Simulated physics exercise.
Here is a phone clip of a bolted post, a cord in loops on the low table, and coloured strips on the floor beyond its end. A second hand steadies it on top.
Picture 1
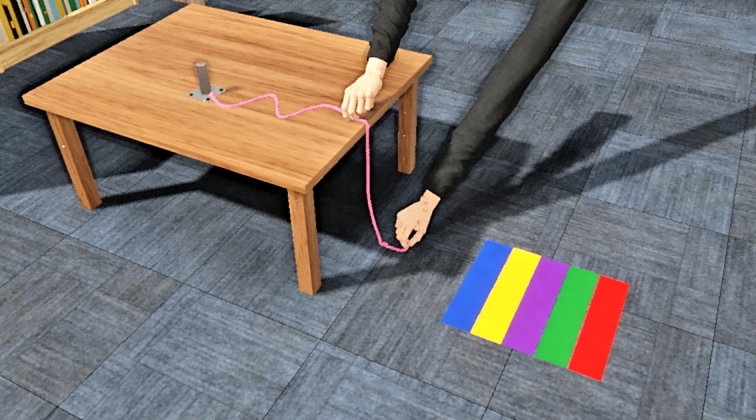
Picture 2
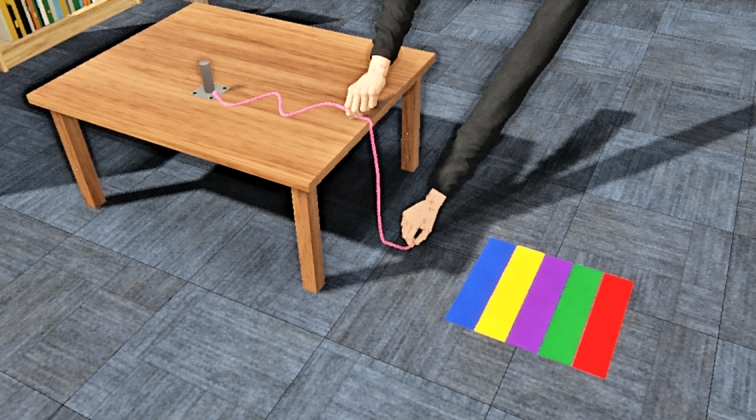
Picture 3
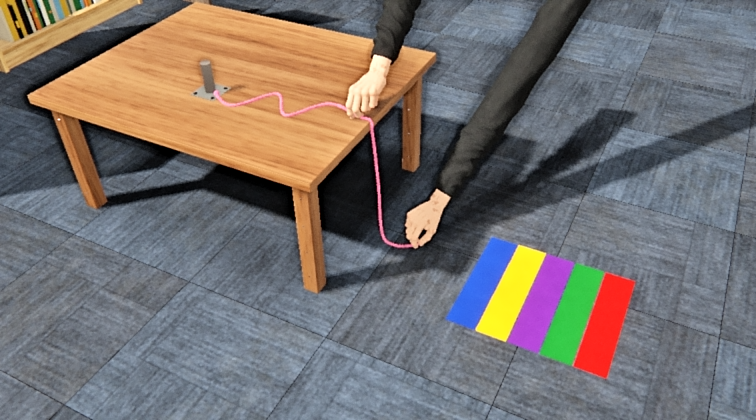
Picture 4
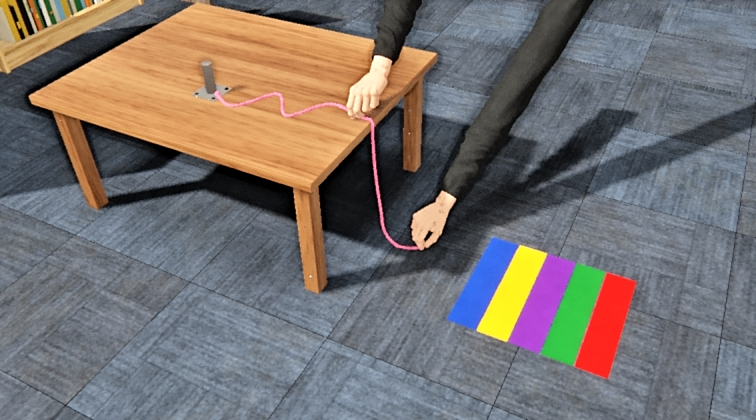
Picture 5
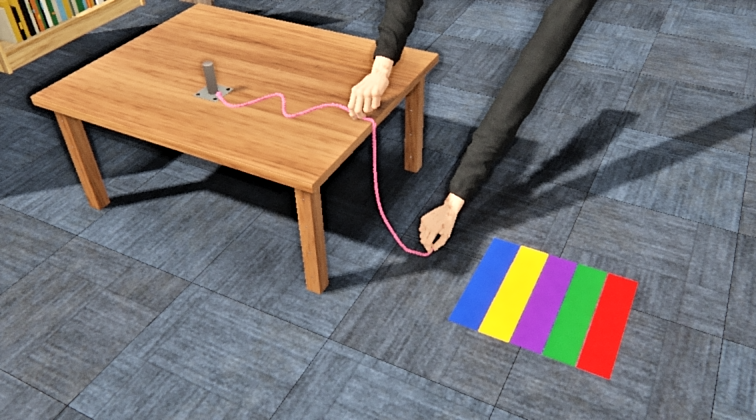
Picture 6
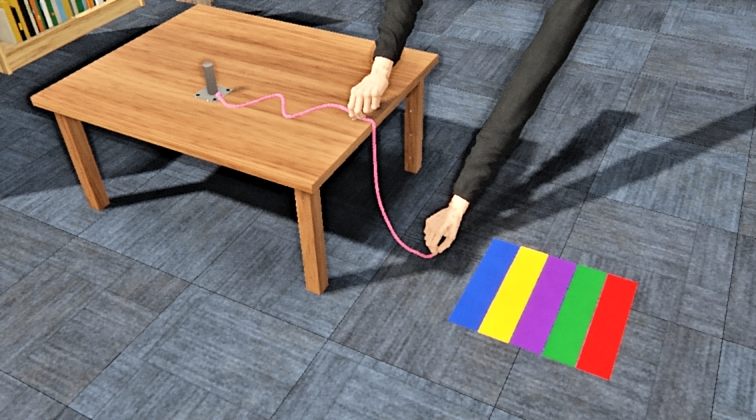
A hand holding the end of a pink cord moves it slightly to the right above the carpeted floor, toward five coloured strips, while another hand keeps the cord at the edge of a low wooden table.
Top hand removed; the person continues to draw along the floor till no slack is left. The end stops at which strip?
At the green strip.
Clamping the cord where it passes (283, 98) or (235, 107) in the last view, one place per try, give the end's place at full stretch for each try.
(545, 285), (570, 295).
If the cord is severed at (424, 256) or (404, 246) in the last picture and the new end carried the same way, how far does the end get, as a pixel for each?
Case by case: (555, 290), then (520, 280).
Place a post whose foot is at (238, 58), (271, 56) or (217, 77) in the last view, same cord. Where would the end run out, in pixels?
About (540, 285), (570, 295) and (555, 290).
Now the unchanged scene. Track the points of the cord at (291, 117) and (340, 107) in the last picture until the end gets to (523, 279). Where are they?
The first sits at about (336, 117) and the second at about (375, 141).
Soon after, end near (523, 279); over yellow.
Then, end near (558, 291); over purple.
At full stretch, end near (578, 298); over green. It gets as far as the green strip.
